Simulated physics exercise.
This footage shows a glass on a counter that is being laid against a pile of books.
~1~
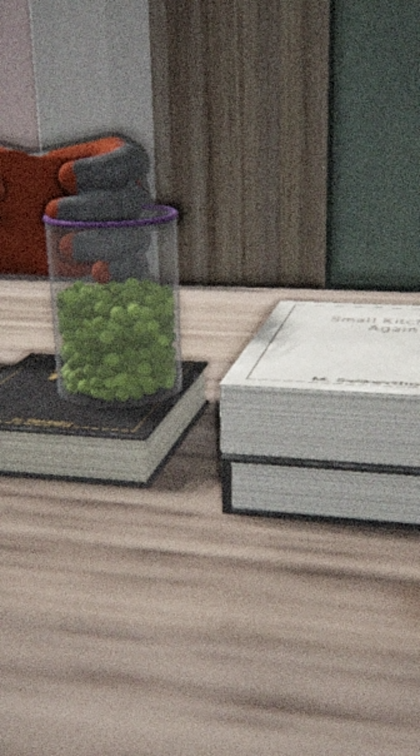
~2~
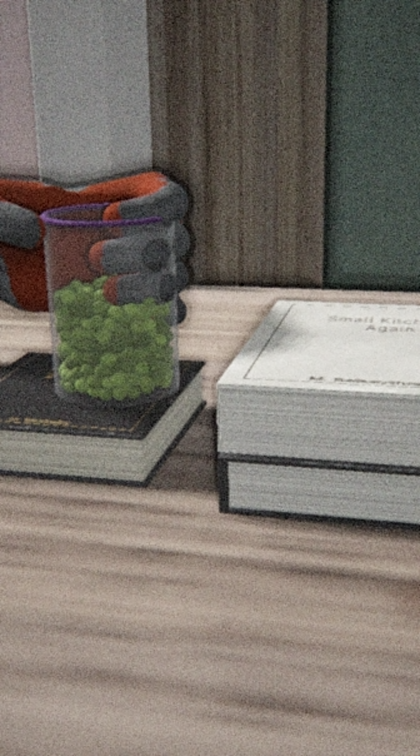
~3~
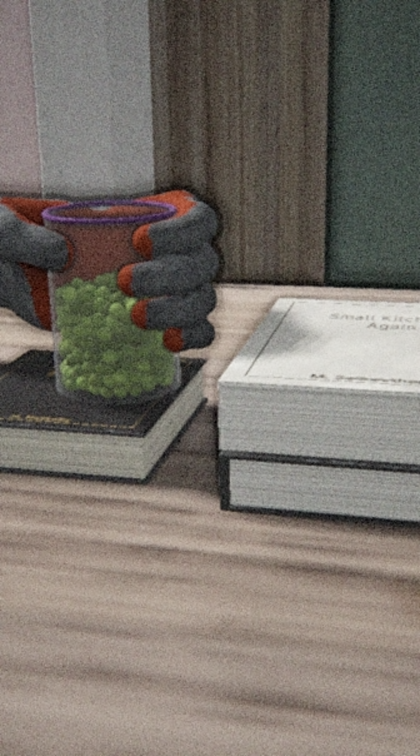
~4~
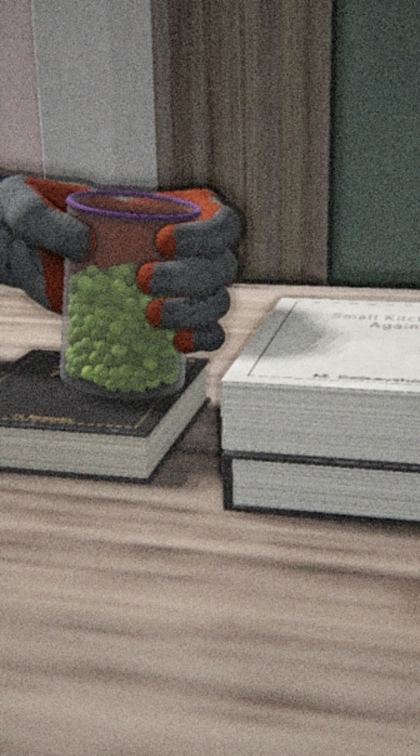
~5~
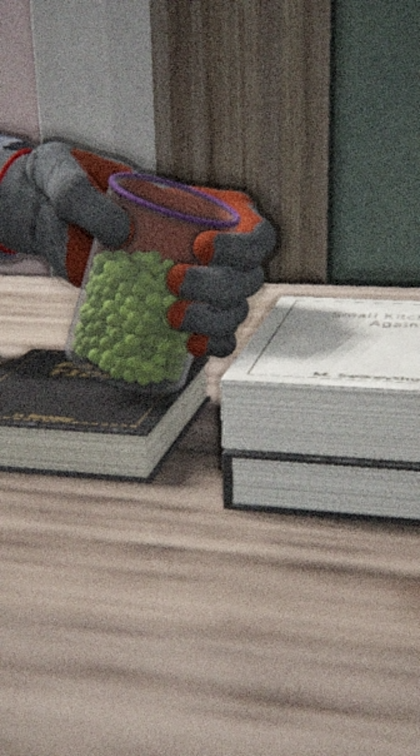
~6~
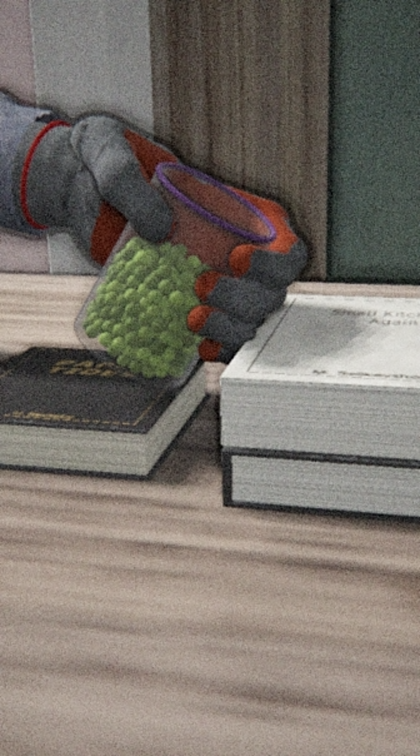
Gloved hand closing around a clear glass of green peas on a dark book, then tilting it rightward beside stacked pale books.
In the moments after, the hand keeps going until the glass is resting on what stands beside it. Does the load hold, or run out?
It's going to lose nothing at that tilt.
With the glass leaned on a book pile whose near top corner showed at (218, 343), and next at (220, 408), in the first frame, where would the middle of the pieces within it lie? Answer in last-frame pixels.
(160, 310), then (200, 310).
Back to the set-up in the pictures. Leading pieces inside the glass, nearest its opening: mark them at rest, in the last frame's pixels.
Check around (249, 301) in the final view.
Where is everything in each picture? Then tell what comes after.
In the first frame, glass (116, 303), two thirds full of dried peas; book pile (388, 373), reaching half way up the glass.
In the second frame, glass (113, 303), upright; rim (169, 216); top of the contents (115, 304).
In the third frame, glass (115, 300), upright; rim (171, 213); book pile (386, 371).
In the fourth frame, glass (128, 293), leaning 7°; rim (196, 214); top of the contents (120, 288).
In the fifth frame, glass (150, 284), leaning 20°; rim (235, 222); book pile (389, 369).
In the sixth frame, glass (173, 278), leaning 32°; rim (272, 238); book pile (388, 366), reaching half way up the glass.
Then, 0.14 s later than the last frame, the glass leans 39°; everything is still inside.
Then, 0.31 s later than the last frame, the glass leans 47°; everything is still inside.
Then, 0.50 s later than the last frame, the glass rests on the book pile at 49°; everything is still inside.
When it is over, the glass rests on the book pile at 49°; everything is still inside.
